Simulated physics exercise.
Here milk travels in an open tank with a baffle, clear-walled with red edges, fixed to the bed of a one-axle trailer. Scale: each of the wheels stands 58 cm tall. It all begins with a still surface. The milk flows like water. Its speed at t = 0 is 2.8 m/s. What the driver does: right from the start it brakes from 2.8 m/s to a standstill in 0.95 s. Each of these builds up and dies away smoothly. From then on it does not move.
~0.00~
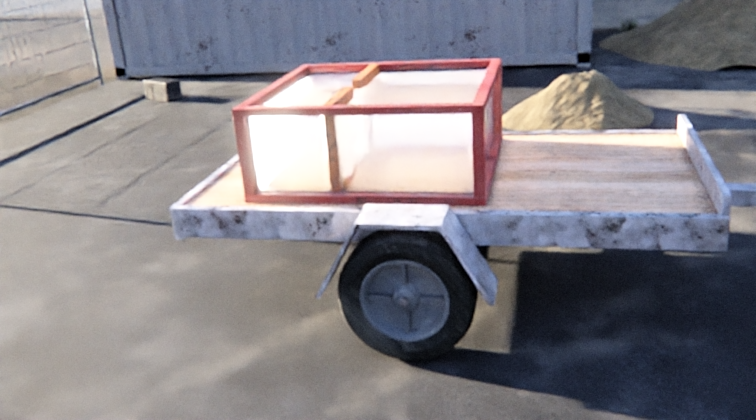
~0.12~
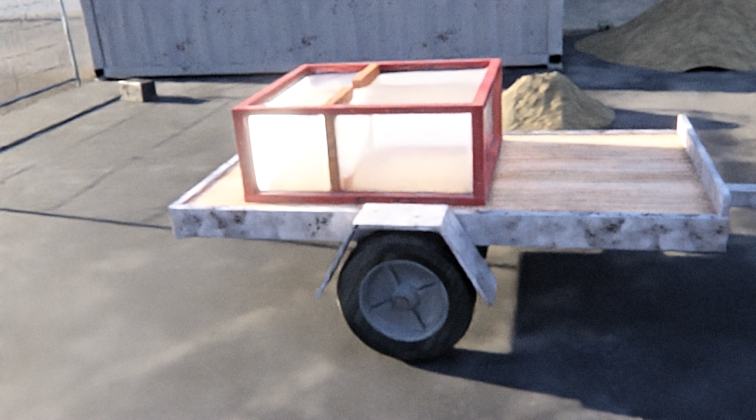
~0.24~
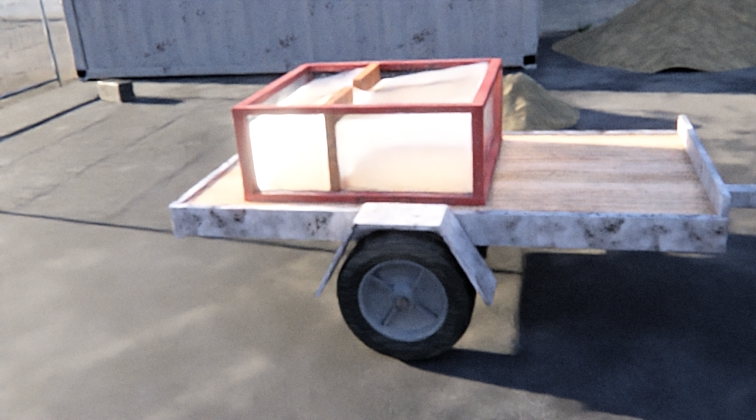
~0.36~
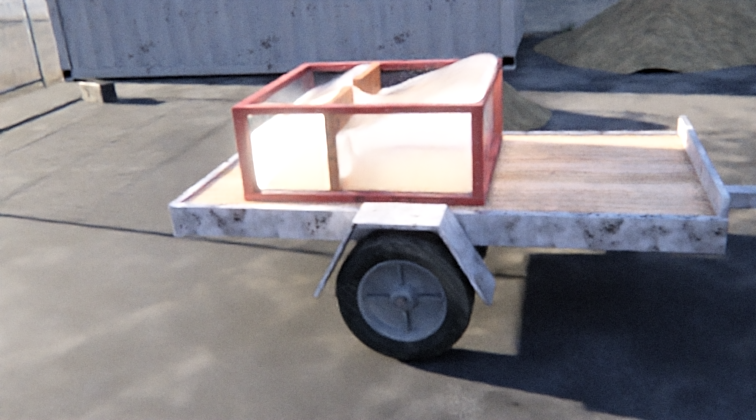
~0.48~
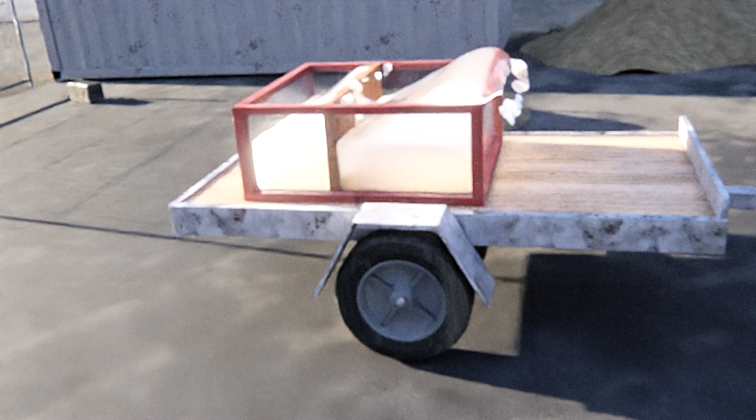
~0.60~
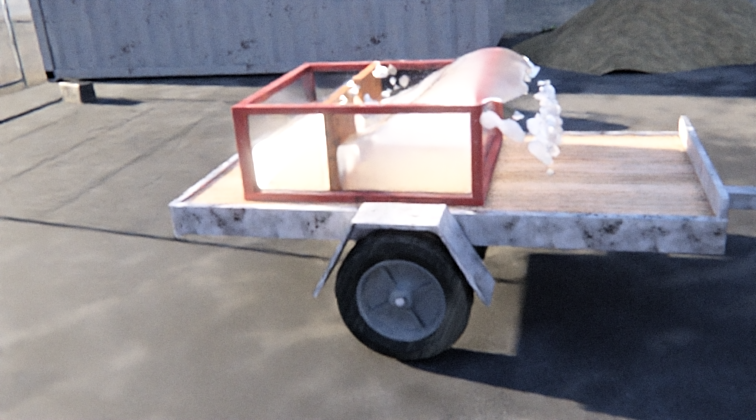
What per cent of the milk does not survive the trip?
Roughly 15 per cent of the milk is lost.
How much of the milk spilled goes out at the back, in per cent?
About 0 per cent.
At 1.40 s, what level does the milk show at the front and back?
About 26 cm in front and 24 cm behind.
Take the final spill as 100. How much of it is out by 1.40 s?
Some 100 per cent by then.
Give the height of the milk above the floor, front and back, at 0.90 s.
Front 46 cm, back 22 cm.
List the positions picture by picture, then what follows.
The milk reaches (475, 71) at the front end; it reaches (318, 76) at the back end; no slope yet; board top at (356, 81); the front is on the right, levels are read along the far wall; a wheel hub at (403, 306), in the first picture.
The milk reaches (475, 72) at the front end; it reaches (318, 76) at the back end; no slope yet, in the second picture.
The milk reaches (476, 62) at the front end; it reaches (319, 79) at the back end; it is heaped 5° towards the front, in the third picture.
The milk reaches (476, 55) at the front end; it reaches (320, 86) at the back end; it is heaped 10° towards the front, in the fourth picture.
The milk reaches (476, 52) at the front end; it reaches (321, 94) at the back end; it is heaped 14° towards the front, in the fifth picture.
The milk reaches (476, 44) at the front end; it reaches (322, 101) at the back end; it is heaped 19° towards the front; a wheel hub at (399, 306); milk is coming over the front, in the sixth picture.
Then, 0.90 s in, it stands 22 cm high behind and 46 cm in front; 10 per cent has gone over the front.
Then, 1.40 s in, it stands 24 cm high behind and 26 cm in front; 15 per cent has gone over the front.
Then, 1.90 s in, it stands 30 cm high behind and 37 cm in front; 15 per cent has gone over the front.
Then, 3.93 s in, 15 per cent has gone over the front, 45 of 310 litres.
